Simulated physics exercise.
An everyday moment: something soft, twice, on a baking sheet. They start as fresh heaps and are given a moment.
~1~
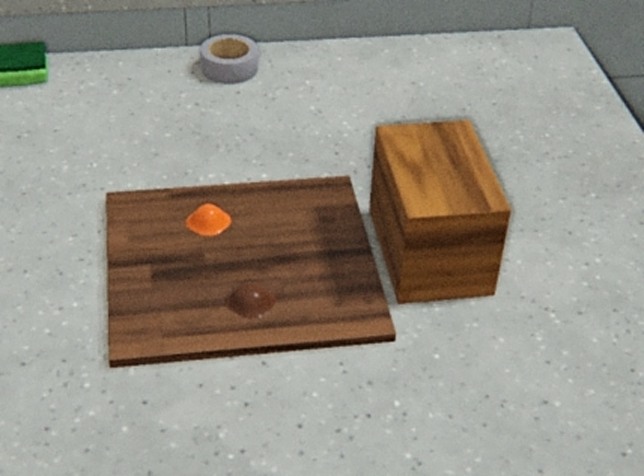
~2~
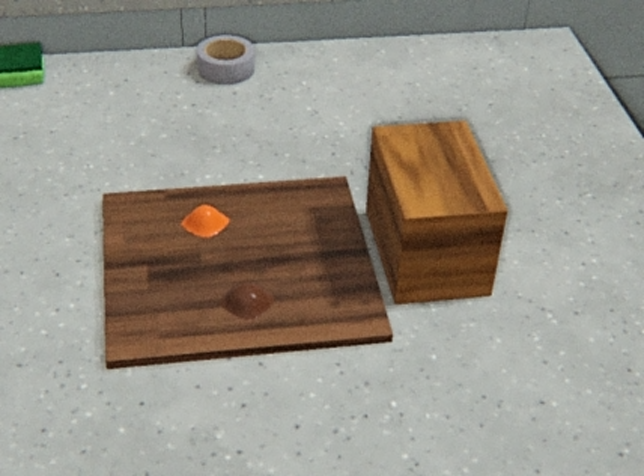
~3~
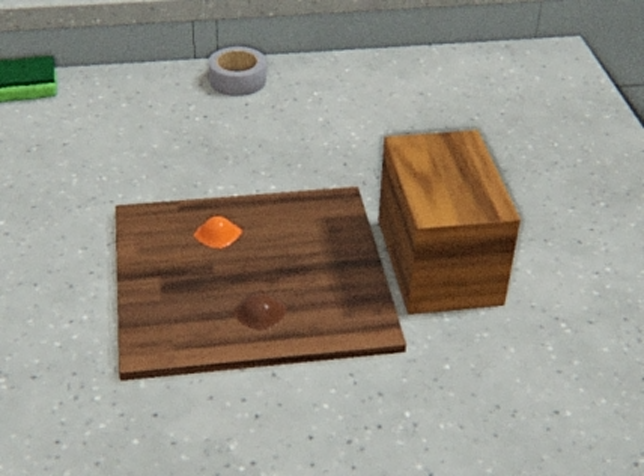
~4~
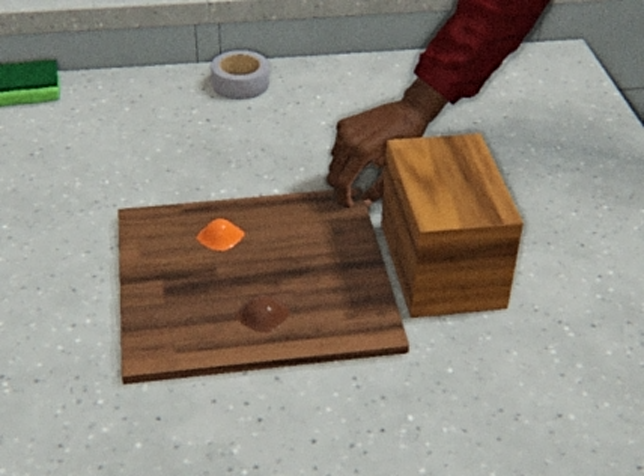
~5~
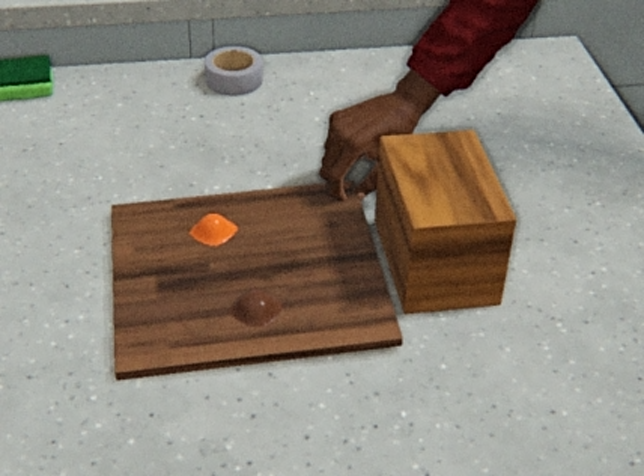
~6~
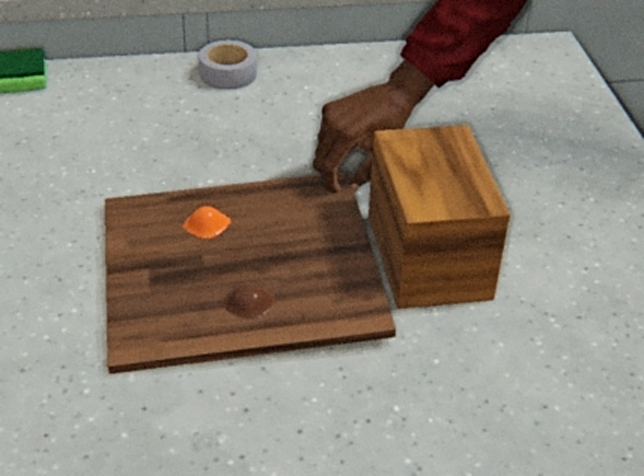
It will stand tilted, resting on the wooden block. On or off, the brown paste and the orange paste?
The brown paste keeps clear of the edge; the orange paste keeps clear of the edge.
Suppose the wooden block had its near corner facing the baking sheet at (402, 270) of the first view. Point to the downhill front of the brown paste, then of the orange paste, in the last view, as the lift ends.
In turn (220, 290) and (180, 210).
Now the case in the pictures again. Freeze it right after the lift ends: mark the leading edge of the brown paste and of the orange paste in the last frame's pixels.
The first near (207, 268), the second near (172, 199).
Next, slope about 27°; the brown paste has not moved; the orange paste has not moved.
After that, the brown paste has not moved; the orange paste has not moved.
Finally, slope about 27°; the brown paste has not moved; the orange paste has not moved.
